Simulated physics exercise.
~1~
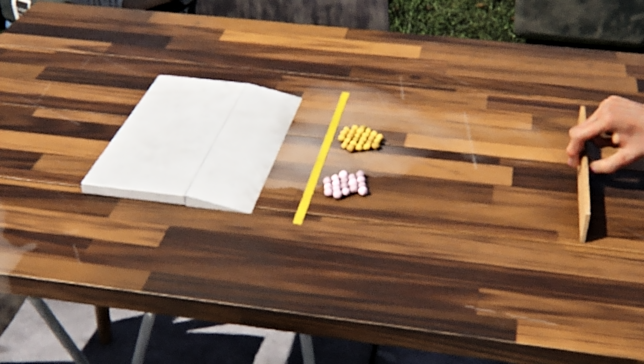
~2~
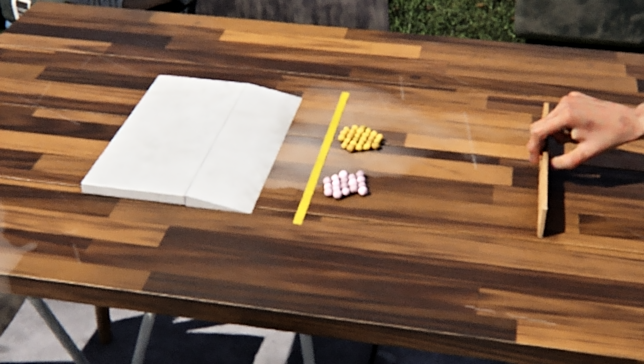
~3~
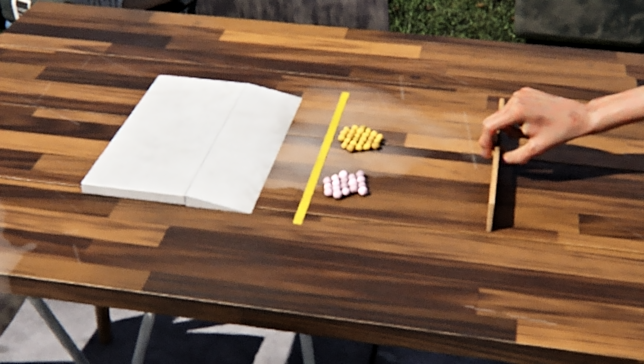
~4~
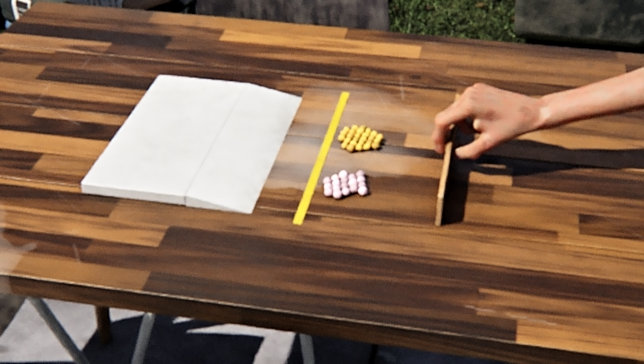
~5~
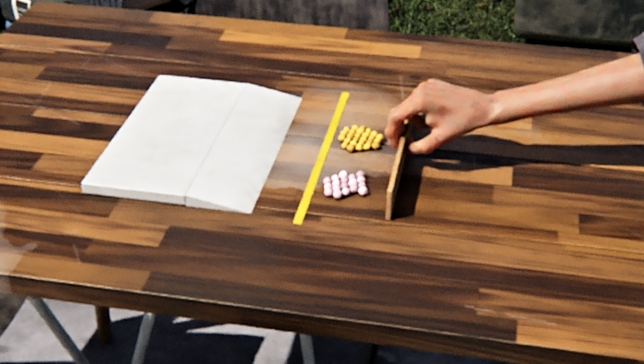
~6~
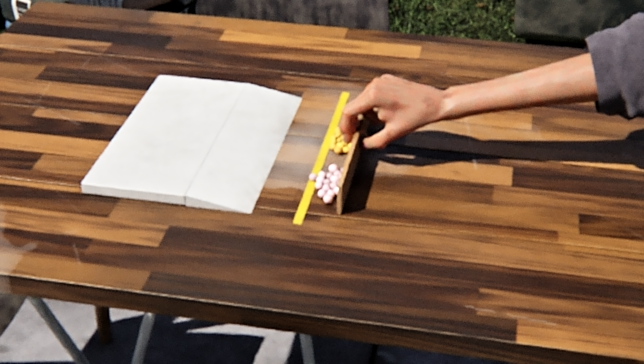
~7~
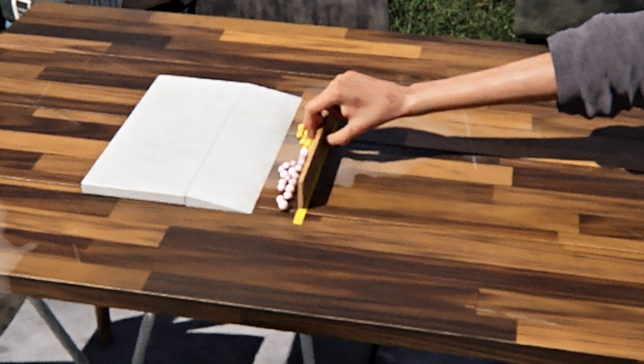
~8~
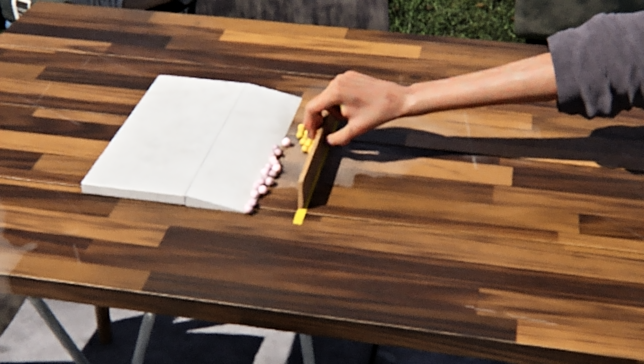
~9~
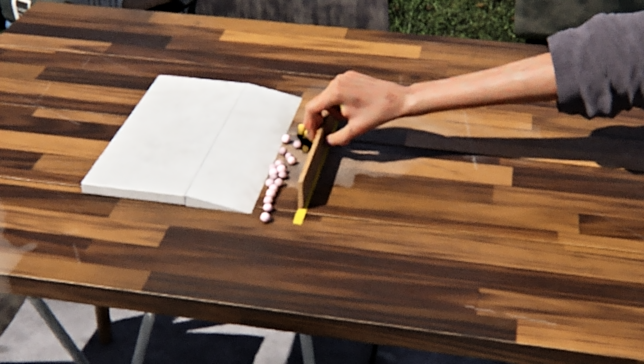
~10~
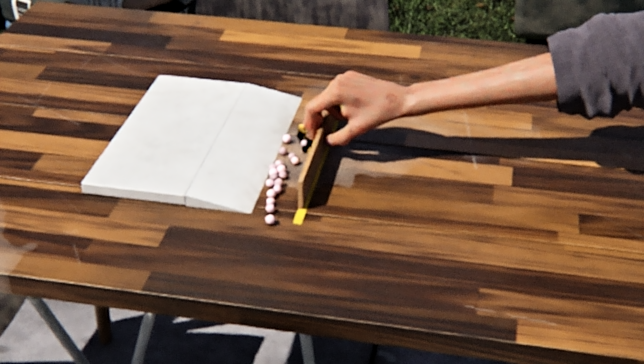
On a wooden table, a hand sliding an upright card left into pink and yellow pieces, stopping at yellow tape, pieces short of the white slab.
